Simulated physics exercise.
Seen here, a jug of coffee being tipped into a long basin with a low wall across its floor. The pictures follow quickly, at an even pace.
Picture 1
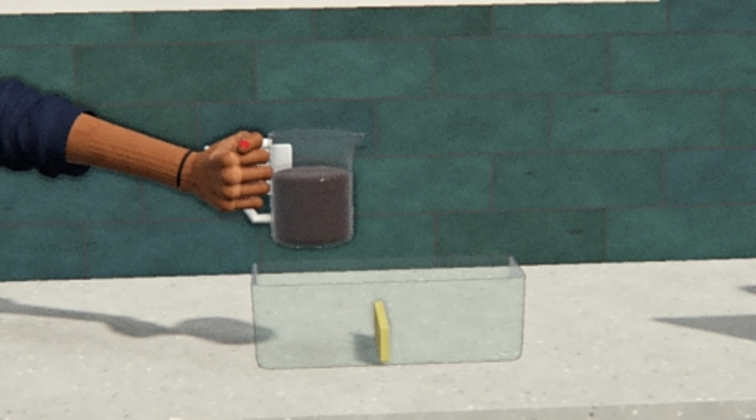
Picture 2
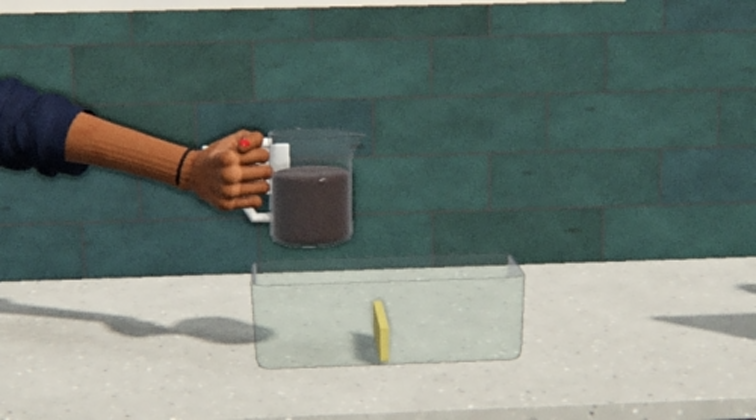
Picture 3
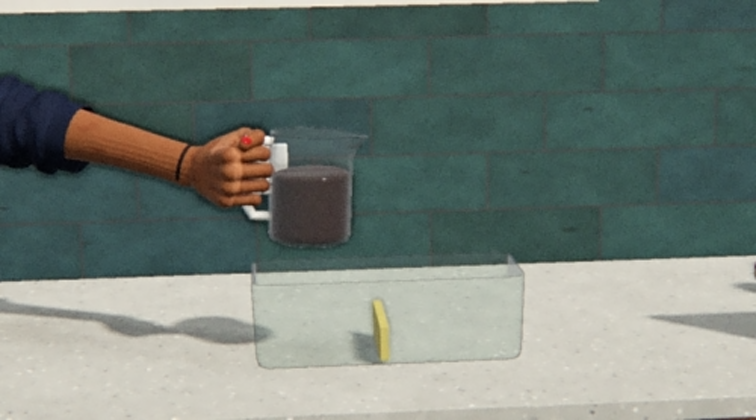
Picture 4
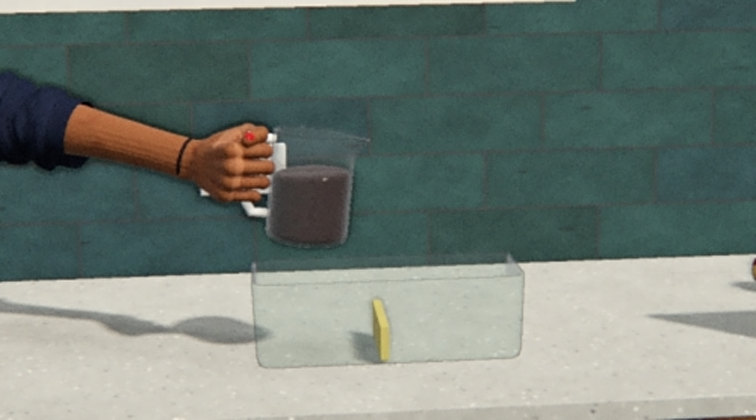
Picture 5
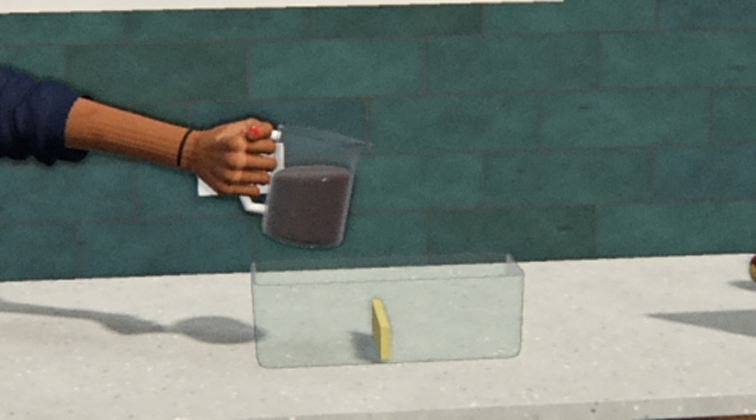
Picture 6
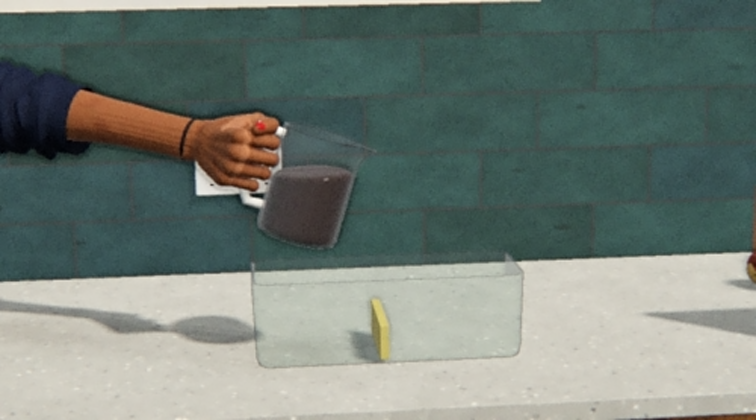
A hand holding a clear jug of dark coffee above a long transparent basin, gradually tilting it to the right.
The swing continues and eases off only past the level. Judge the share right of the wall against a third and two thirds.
It comes to above two thirds.
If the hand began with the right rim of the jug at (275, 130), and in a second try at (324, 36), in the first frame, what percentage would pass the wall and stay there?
Roughly 5 per cent, and 80 per cent.
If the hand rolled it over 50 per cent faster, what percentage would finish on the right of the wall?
Roughly 95 in a hundred.
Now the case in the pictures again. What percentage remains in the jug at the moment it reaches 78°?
About 90 per cent.
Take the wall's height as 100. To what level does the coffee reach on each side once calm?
The left part 0 per cent, the right part 60.
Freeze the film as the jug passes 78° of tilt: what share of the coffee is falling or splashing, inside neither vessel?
Close to 10 per cent.
A moment on, the jug is tipped on its side and 91 per cent is still to pour, 0 is left of the wall and 1 right of it.
Next, the jug is tipped right over and 32 per cent is still to pour, 1 is left of the wall and 51 right of it.
Then the jug is tipped right over and 3 per cent is still to pour, 4 is left of the wall and 89 right of it.
Later the jug is tipped right over and 0 per cent is still to pour, 5 is left of the wall and 94 right of it.
In the end 5 per cent lies left of the wall, 94 right of it and 0 outside.
